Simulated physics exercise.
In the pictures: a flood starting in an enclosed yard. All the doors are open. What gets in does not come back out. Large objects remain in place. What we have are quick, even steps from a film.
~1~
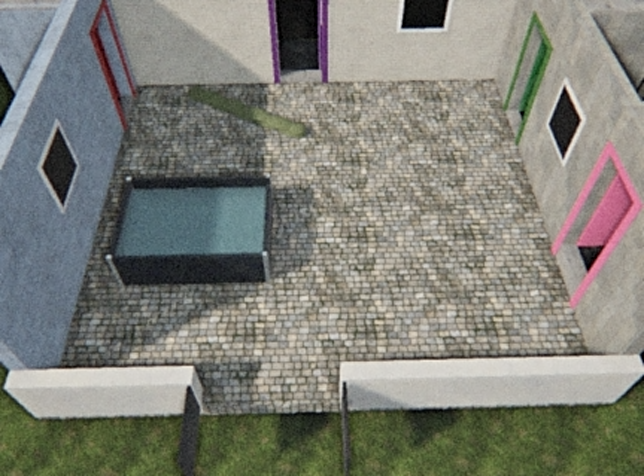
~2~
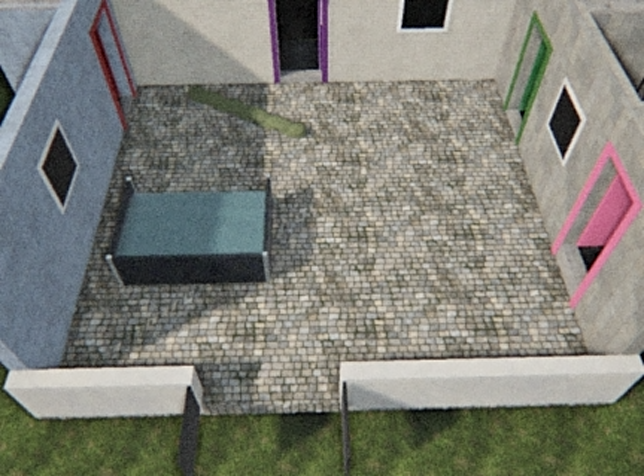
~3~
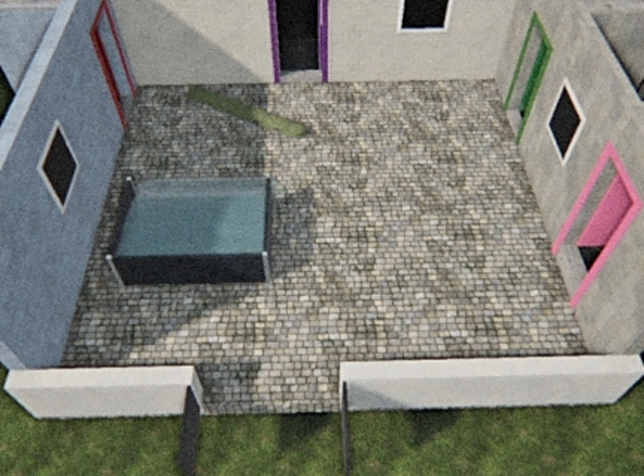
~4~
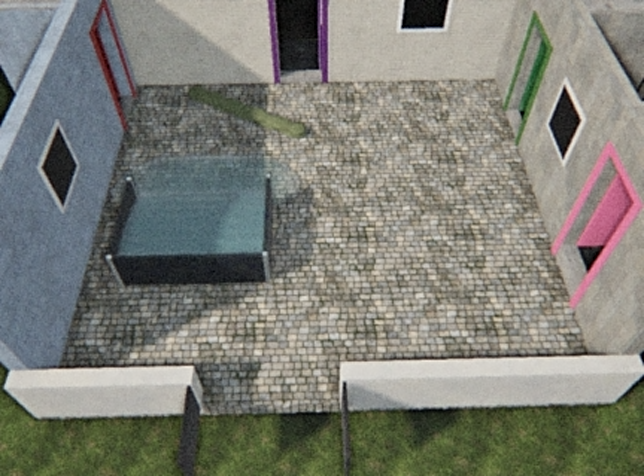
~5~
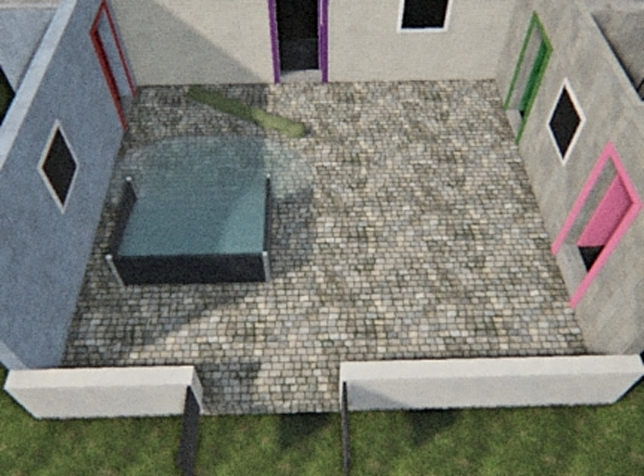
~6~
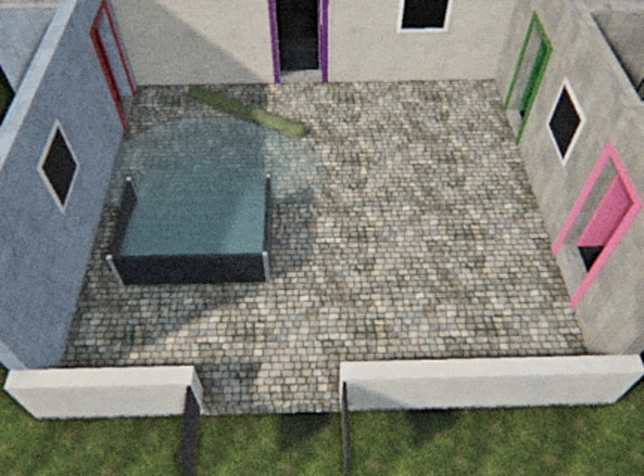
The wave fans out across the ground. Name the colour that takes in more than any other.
Red.
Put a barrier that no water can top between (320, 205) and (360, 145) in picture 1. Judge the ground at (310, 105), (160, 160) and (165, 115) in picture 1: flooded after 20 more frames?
One by one: Submerged, submerged, submerged.
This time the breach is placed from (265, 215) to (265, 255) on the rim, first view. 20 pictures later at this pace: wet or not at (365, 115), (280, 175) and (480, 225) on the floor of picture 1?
In turn: No water, dry, wet.
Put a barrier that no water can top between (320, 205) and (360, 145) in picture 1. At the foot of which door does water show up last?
The pink door.
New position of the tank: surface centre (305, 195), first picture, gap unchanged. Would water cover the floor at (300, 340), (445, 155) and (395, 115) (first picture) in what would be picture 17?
In the order given: Not reached, not reached and wetted.
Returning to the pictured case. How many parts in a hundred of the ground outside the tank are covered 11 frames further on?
Roughly 30 percent, I reckon.
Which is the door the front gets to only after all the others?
Last comes the door marked pink.
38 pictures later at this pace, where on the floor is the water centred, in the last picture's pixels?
Point: (267, 169).
A moment on, water covers 25 % of the floor; purple door not reached, pink door not reached, red door wet at the sill, nothing in, green door not reached.
Next, water covers 30 % of the floor; purple door wet at the sill, nothing in, pink door not reached, red door some in, green door not reached.
Then, water covers 40 % of the floor; purple door wet at the sill, nothing in, pink door not reached, red door a lot in, green door not reached.
Later, water covers 60 % of the floor; purple door wet at the sill, nothing in, pink door not reached, red door a lot in, green door wet at the sill, nothing in.
In the end, water covers 75 % of the floor; purple door wet at the sill, nothing in, pink door wet at the sill, nothing in, red door a lot in, green door some in; the red door has let in the most.
